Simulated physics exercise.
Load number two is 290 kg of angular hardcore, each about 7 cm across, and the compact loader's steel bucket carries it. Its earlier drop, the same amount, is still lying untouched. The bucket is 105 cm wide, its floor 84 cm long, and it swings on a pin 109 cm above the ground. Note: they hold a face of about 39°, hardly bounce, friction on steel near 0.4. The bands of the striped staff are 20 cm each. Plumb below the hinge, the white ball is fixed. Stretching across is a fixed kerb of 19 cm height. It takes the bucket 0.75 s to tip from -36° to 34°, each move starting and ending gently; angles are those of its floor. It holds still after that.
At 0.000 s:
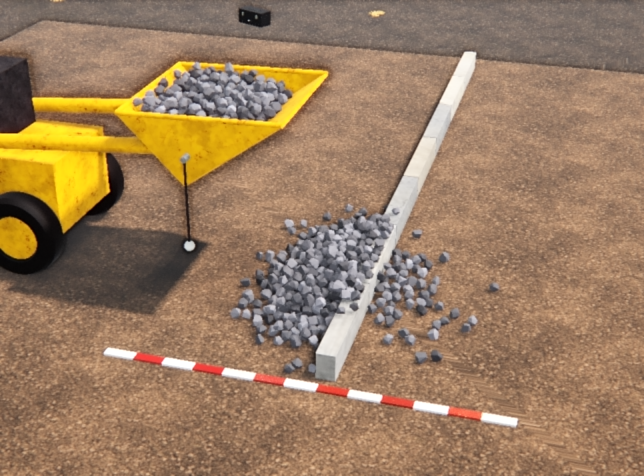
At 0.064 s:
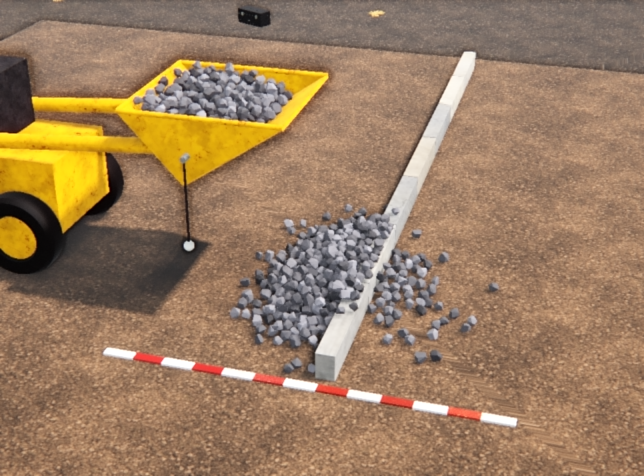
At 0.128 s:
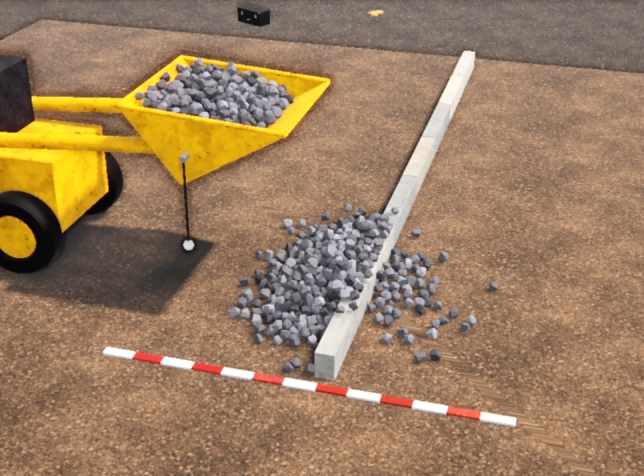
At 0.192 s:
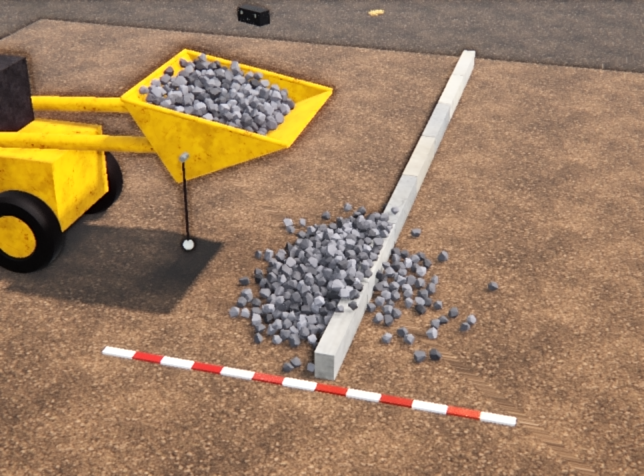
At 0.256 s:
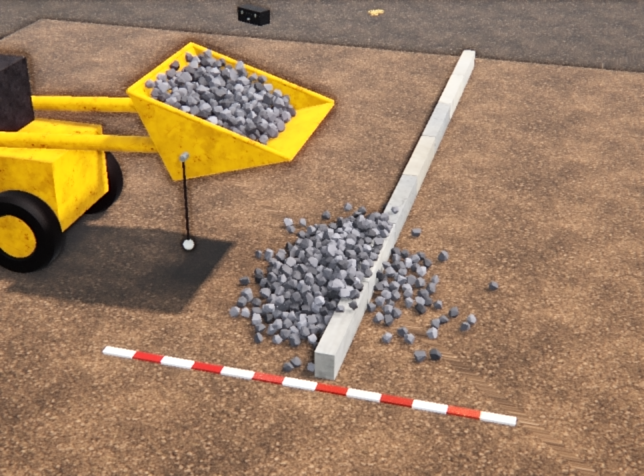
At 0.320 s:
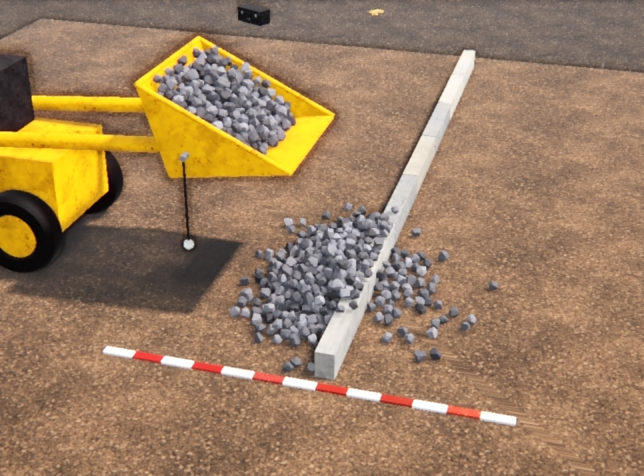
An open patch of brown, gritty ground with a strip of grey paving along its far edge is seen from above at an angle, from a camera that stays still. A yellow loader at left holds a bucket of grey stones, beside a stone heap straddling a pale kerb and a red-and-white staff in front. The bucket tilts steadily, its front edge lowering, while its stones shift slightly and the heap lies still.
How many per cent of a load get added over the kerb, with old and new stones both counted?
6 %.
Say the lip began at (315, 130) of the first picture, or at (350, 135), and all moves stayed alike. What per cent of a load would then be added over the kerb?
First place: Roughly 40 %; second place: Roughly 90 %.
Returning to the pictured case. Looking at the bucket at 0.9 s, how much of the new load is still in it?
I'd say about 95 per cent.
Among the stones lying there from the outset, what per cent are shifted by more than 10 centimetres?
5 %.
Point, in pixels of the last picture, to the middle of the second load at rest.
They come to rest centred about (308, 254).
After 0.6 s the floor is at 23°; in per cent of one load, 100 in the bucket, 90 on this side of the kerb, 10 over the kerb; the foremost stones are at (454, 321).
After 0.9 s the floor is at 34°; in per cent of one load, 94 in the bucket, 96 on this side of the kerb, 10 over the kerb; the foremost stones are at (454, 321).
After 1.2 s the floor is at 34°; in per cent of one load, 46 in the bucket, 144 on this side of the kerb, 10 over the kerb; the foremost stones are at (454, 321).
After 3.7 s the floor is at 34°; in per cent of one load, 0 in the bucket, 184 on this side of the kerb, 16 over the kerb; the foremost stones are at (461, 313). Net gain over the kerb, 6.
